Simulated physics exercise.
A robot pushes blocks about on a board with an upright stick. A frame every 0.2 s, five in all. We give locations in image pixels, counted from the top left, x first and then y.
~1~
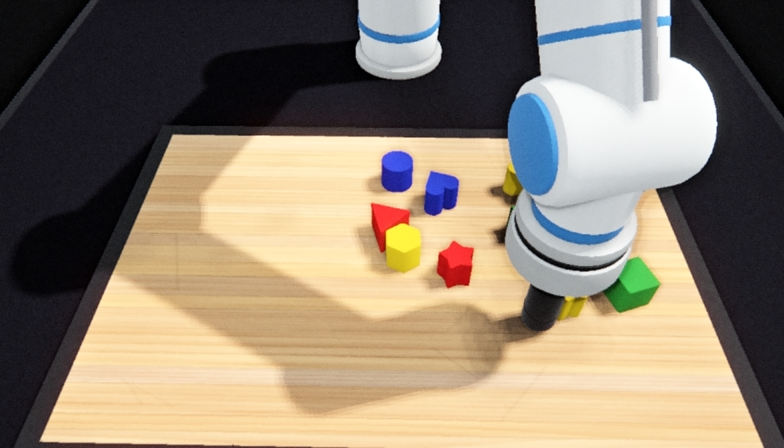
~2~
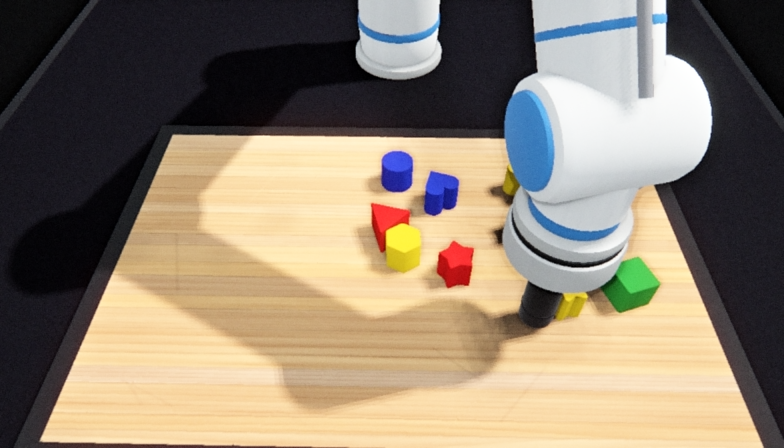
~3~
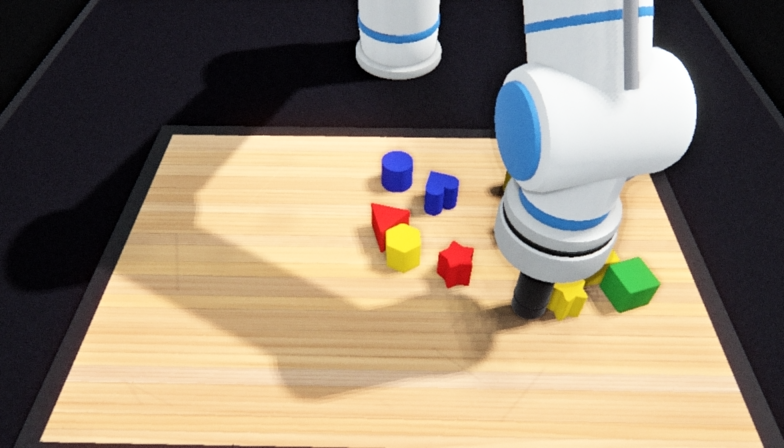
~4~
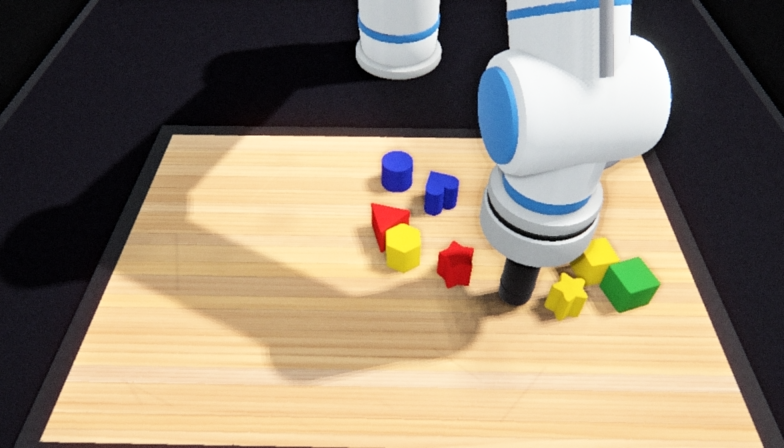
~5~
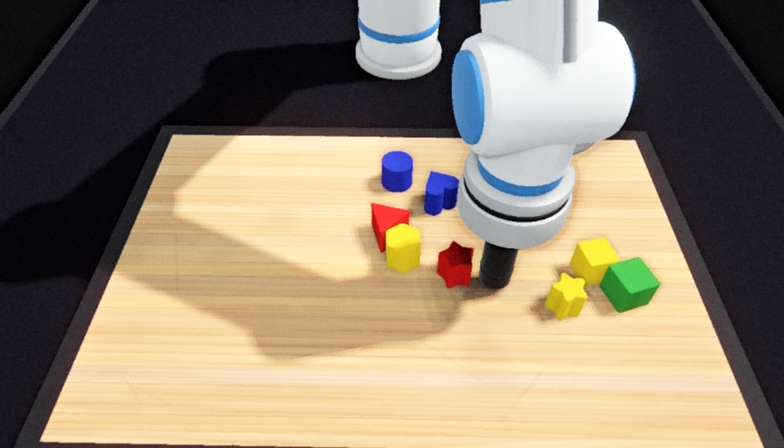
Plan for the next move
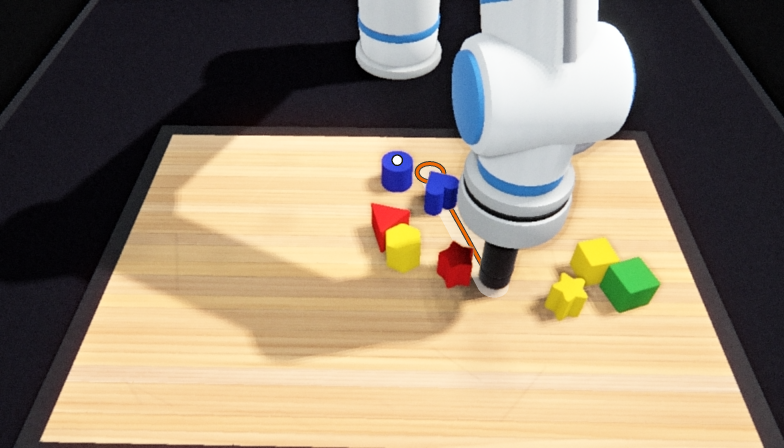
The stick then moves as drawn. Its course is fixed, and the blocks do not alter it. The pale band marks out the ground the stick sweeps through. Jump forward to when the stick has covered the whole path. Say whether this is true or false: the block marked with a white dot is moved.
That claim is true.
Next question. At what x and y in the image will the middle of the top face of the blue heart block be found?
It is at (409, 145).
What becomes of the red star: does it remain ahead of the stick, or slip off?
It lies beside or behind the stick.
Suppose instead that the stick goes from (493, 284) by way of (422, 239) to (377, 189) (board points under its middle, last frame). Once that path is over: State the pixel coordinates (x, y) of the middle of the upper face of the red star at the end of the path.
Its top face will be centred at roughly (420, 246).
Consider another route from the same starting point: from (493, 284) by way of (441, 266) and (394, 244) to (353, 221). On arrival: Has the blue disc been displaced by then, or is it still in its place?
The push misses it.
Path on the board, in a line from (493, 284) to (430, 173); the dot is on the blue disc.
What follows on the original path. One third of the way, stick (470, 234); nothing pushed yet.
Two thirds of the way, stick (449, 198); blue heart block (429, 172), turned 25° anticlockwise.
At the end, stick (431, 166); blue disc (384, 155); blue heart block (409, 145), turned 40° anticlockwise; red star in place.
